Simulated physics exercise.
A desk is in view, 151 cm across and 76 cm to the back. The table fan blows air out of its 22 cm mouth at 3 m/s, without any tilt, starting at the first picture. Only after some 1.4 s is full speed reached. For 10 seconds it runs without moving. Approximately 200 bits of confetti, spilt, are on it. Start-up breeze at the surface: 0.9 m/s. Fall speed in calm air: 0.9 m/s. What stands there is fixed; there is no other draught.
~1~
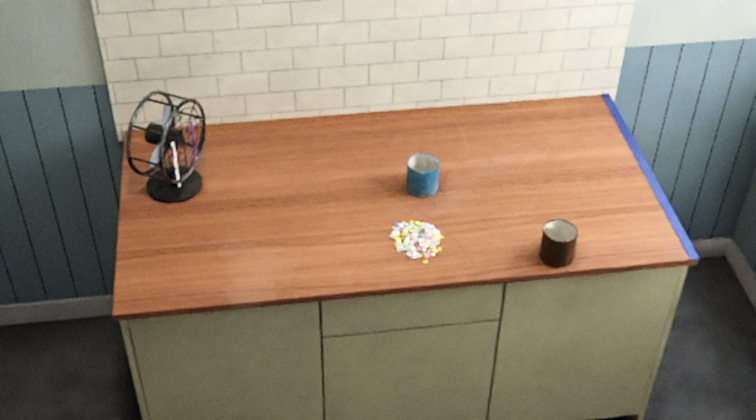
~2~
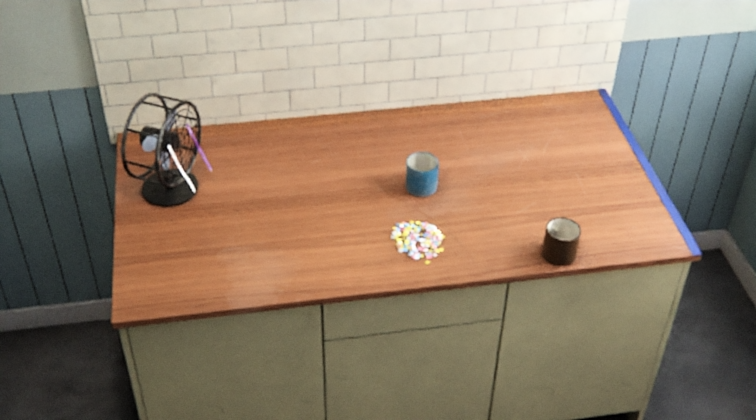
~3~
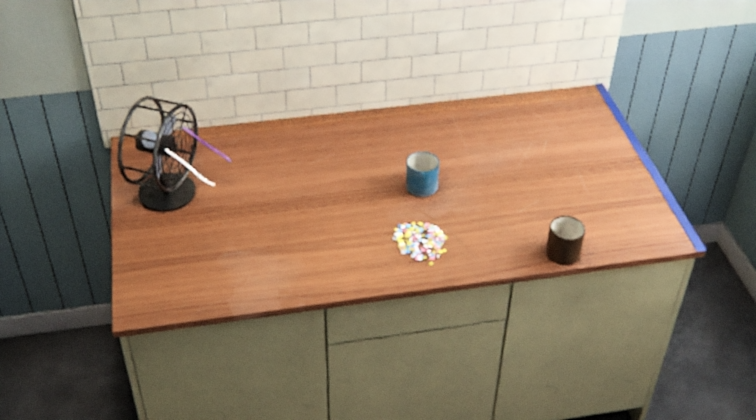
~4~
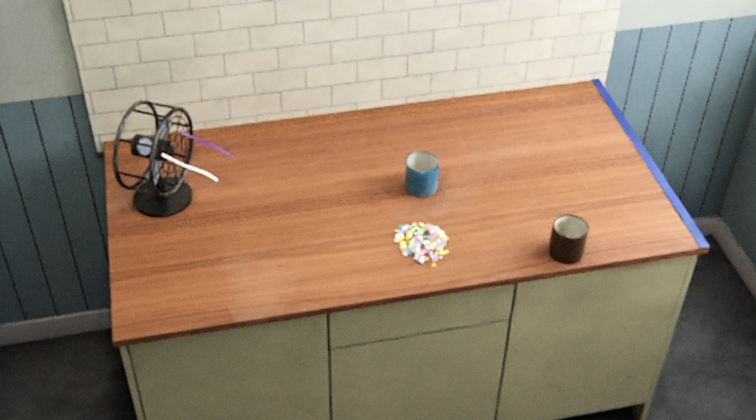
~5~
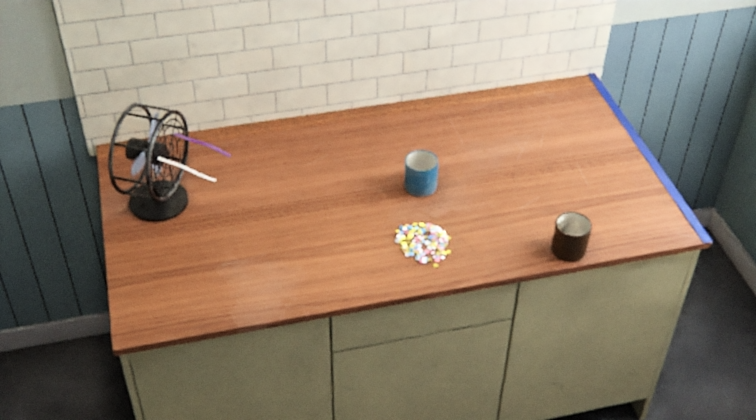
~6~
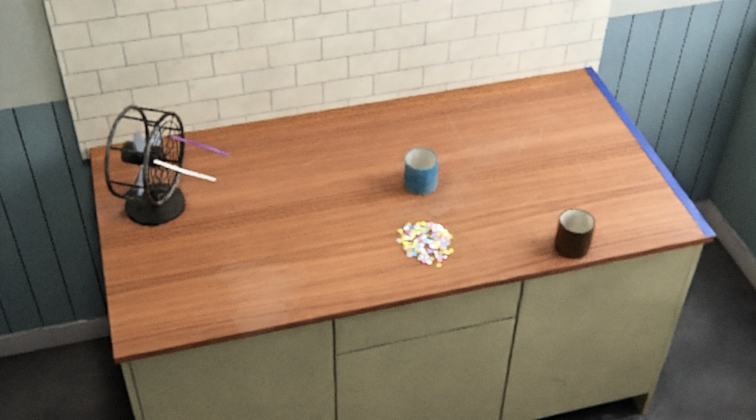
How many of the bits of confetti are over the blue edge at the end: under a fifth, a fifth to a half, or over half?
Of the bits of confetti, between a fifth and a half end over the blue edge.
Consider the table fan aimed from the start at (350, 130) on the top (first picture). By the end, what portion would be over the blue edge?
Share at the end: About 0 %.
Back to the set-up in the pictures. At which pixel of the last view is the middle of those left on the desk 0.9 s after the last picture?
Near (649, 209).
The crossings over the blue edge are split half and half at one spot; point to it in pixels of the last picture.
Close to pixel (692, 203).
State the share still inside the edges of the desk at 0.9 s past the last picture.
About 50 % remain.
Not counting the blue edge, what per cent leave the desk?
Estimate: Close to 60 per cent.
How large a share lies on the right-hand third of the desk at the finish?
I'd estimate around 5 per cent.
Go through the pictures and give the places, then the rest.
In the first picture, the middle of the bits of confetti is near (416, 239), none has stirred yet and the mouth of the table fan is at (167, 137).
In the second picture, the middle of the bits of confetti is near (417, 239), none has stirred yet and the blue edge is centred on (649, 164).
In the third picture, the middle of the bits of confetti is near (420, 240), none has stirred yet, the top of a mug is at (423, 162) and the top of a mug is at (568, 228).
In the fourth picture, the middle of the bits of confetti is near (421, 241) and none has stirred yet.
In the fifth picture, the middle of the bits of confetti is near (423, 242) and none has stirred yet.
In the sixth picture, the middle of the bits of confetti is near (426, 240) and about 1 % have left their places.
Then, 0.9 s after the last picture the count stands so, 0 % are over the blue edge; the middle of those still in play is near (649, 209).
Then, 2.1 s after the last picture the count stands so, 32 % are over the blue edge.
Then, 4.4 s after the last picture the count stands so, 32 % are over the blue edge.
Then, 8.9 s after the last picture, at the end, 33 % are over the blue edge.
